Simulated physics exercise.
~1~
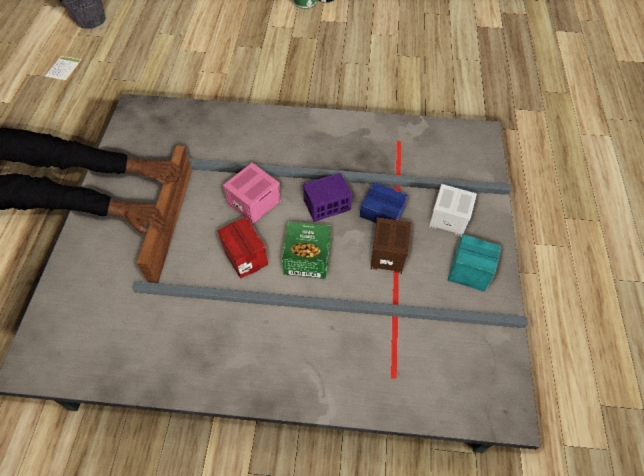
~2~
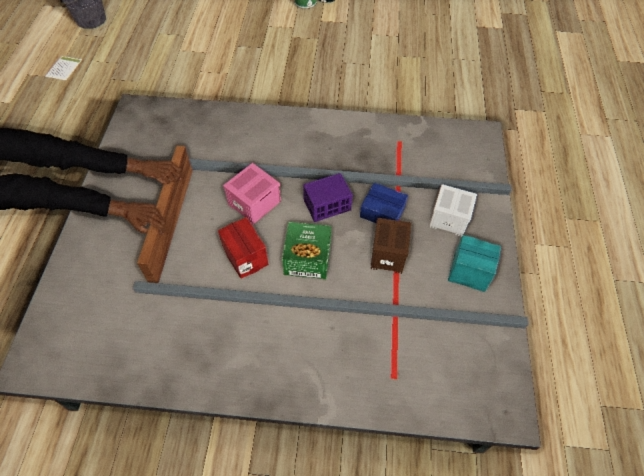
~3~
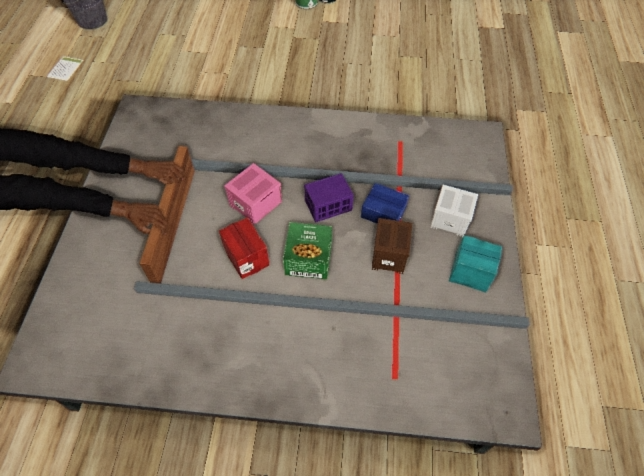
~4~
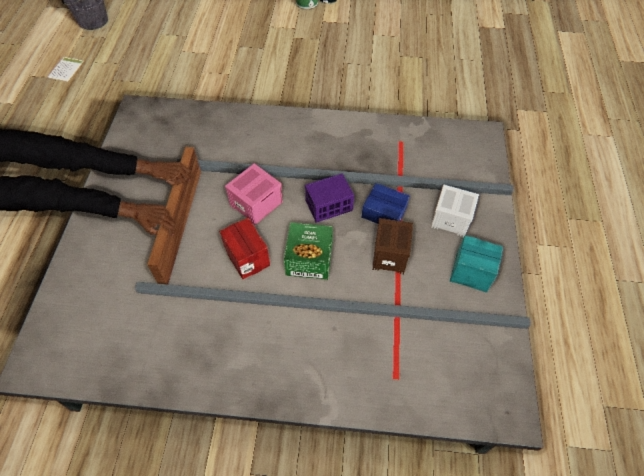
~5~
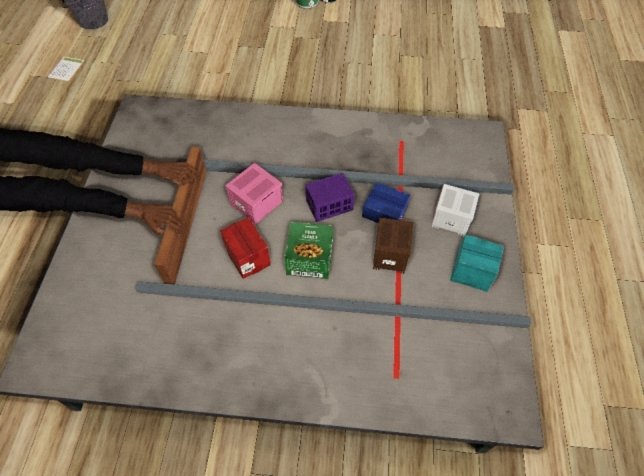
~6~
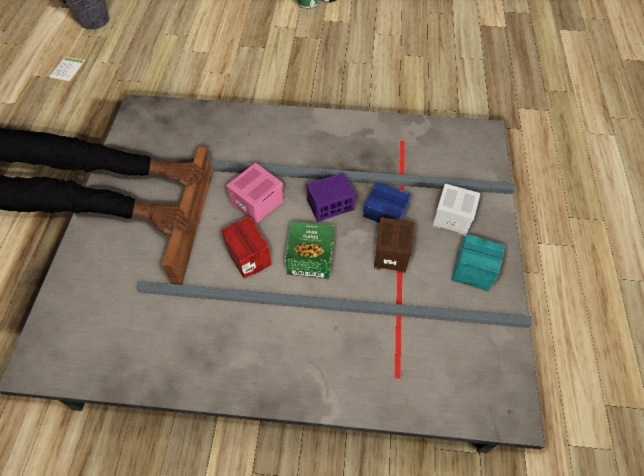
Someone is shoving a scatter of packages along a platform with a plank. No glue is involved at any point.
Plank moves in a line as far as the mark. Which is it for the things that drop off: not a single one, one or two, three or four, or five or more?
It is one or two.
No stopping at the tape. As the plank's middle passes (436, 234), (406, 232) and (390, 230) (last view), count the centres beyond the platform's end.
That makes 4, 2, 1.
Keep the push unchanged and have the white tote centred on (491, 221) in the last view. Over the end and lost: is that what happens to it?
Observed: The white tote does not remain.
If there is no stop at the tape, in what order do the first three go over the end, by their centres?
Listed earliest first: White tote, turquoise parcel, blue box.
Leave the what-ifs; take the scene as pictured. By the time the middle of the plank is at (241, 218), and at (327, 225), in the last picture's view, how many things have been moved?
2 at one spot and 7 at the other.
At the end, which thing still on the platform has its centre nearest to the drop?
Foremost: The blue box.
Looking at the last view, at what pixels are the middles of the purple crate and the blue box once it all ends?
They finish at roughly (462, 210) and (501, 219) respectively.
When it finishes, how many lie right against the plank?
2 of them.
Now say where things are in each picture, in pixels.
The first picture shows turquoise parcel (474, 263); white tote (452, 210); brown tote (390, 246); plank (167, 212); tape (397, 243).
The second picture shows white tote (452, 211); blue box (384, 206).
The third picture shows brown tote (391, 246); plank (170, 213).
The fourth picture shows turquoise parcel (476, 264); red parcel (245, 249).
The fifth picture shows white tote (455, 211); purple crate (330, 197).
The sixth picture shows turquoise parcel (477, 263); white tote (456, 210); brown tote (393, 246); plank (190, 214); tape (400, 243).
Soon after, none off yet; turquoise parcel at rest near (477, 263); white tote at rest near (456, 210); brown tote at rest near (393, 246).
After that, none off yet; turquoise parcel at rest near (477, 263); white tote at rest near (456, 210); brown tote displaced a little near (400, 246).
And then, none off yet; turquoise parcel displaced a little near (492, 265); white tote displaced about its own width near (501, 213); brown tote displaced about its own width near (455, 251).
In the end, the number that fall off is one or two; gone, white tote and turquoise parcel.
